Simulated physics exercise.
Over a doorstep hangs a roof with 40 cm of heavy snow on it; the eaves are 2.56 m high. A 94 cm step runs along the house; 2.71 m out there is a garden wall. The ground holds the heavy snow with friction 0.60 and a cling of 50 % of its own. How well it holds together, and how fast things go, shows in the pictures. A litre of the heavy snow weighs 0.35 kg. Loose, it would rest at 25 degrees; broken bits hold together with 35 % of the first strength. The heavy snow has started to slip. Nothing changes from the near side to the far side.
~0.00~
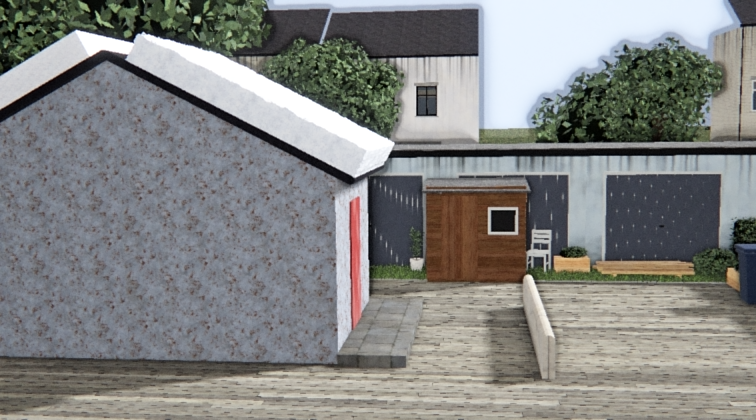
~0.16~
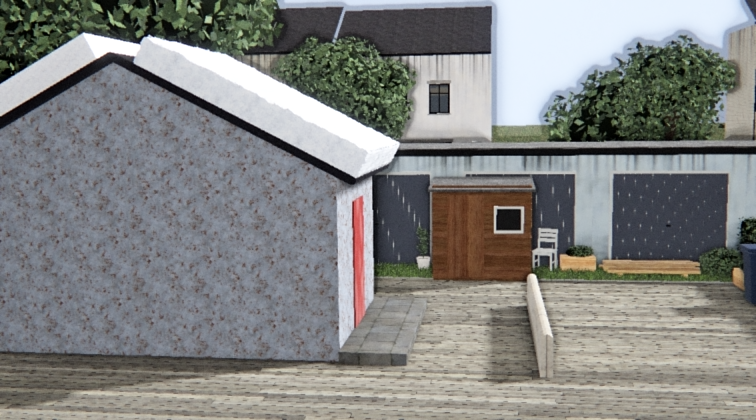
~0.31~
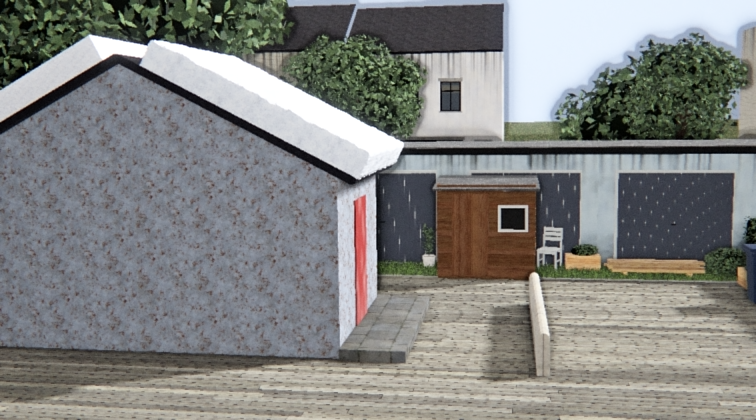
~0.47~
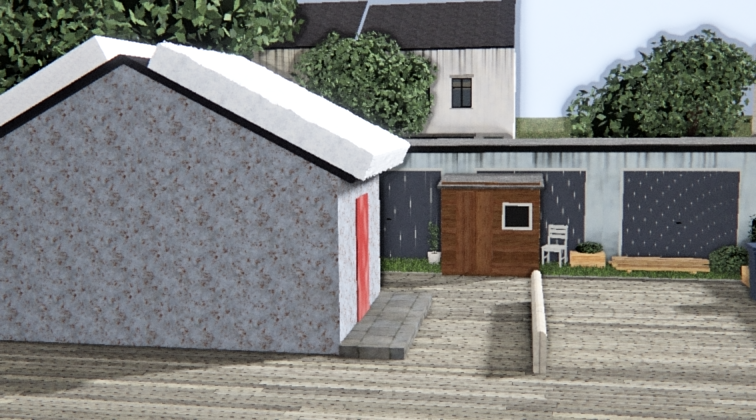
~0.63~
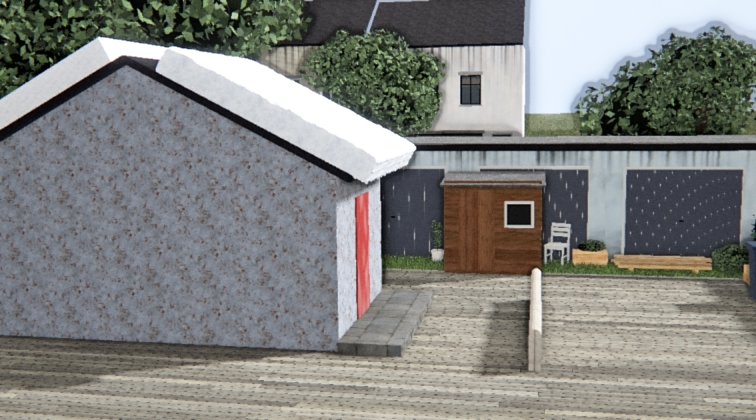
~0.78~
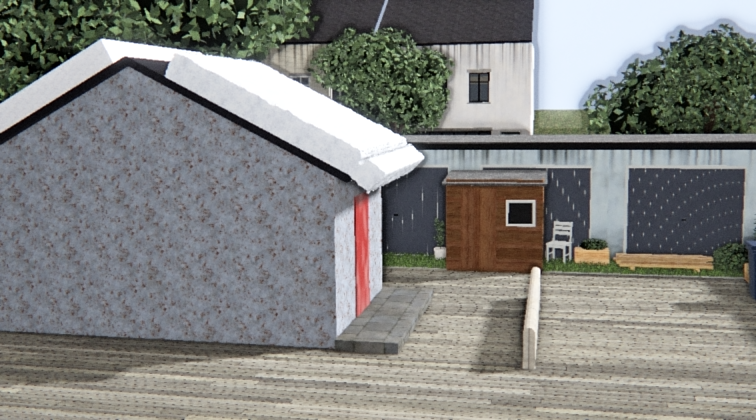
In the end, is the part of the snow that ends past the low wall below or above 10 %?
The part of the snow that ends past the low wall is below 10 %.
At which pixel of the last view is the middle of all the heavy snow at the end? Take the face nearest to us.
At about (464, 334).
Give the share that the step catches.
Some 4 per cent.
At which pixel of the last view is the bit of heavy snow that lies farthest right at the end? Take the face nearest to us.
Around (572, 363).
After 1.18 s, 90 % is still on the roof and 0 % is past the low wall.
After 1.65 s, 68 % is still on the roof and 0 % is past the low wall.
After 2.13 s, 40 % is still on the roof and 0 % is past the low wall.
After 2.60 s, 1 % is still on the roof and 0 % is past the low wall.
After 4.50 s, at the end, none is still on the roof and 4 % is past the low wall.
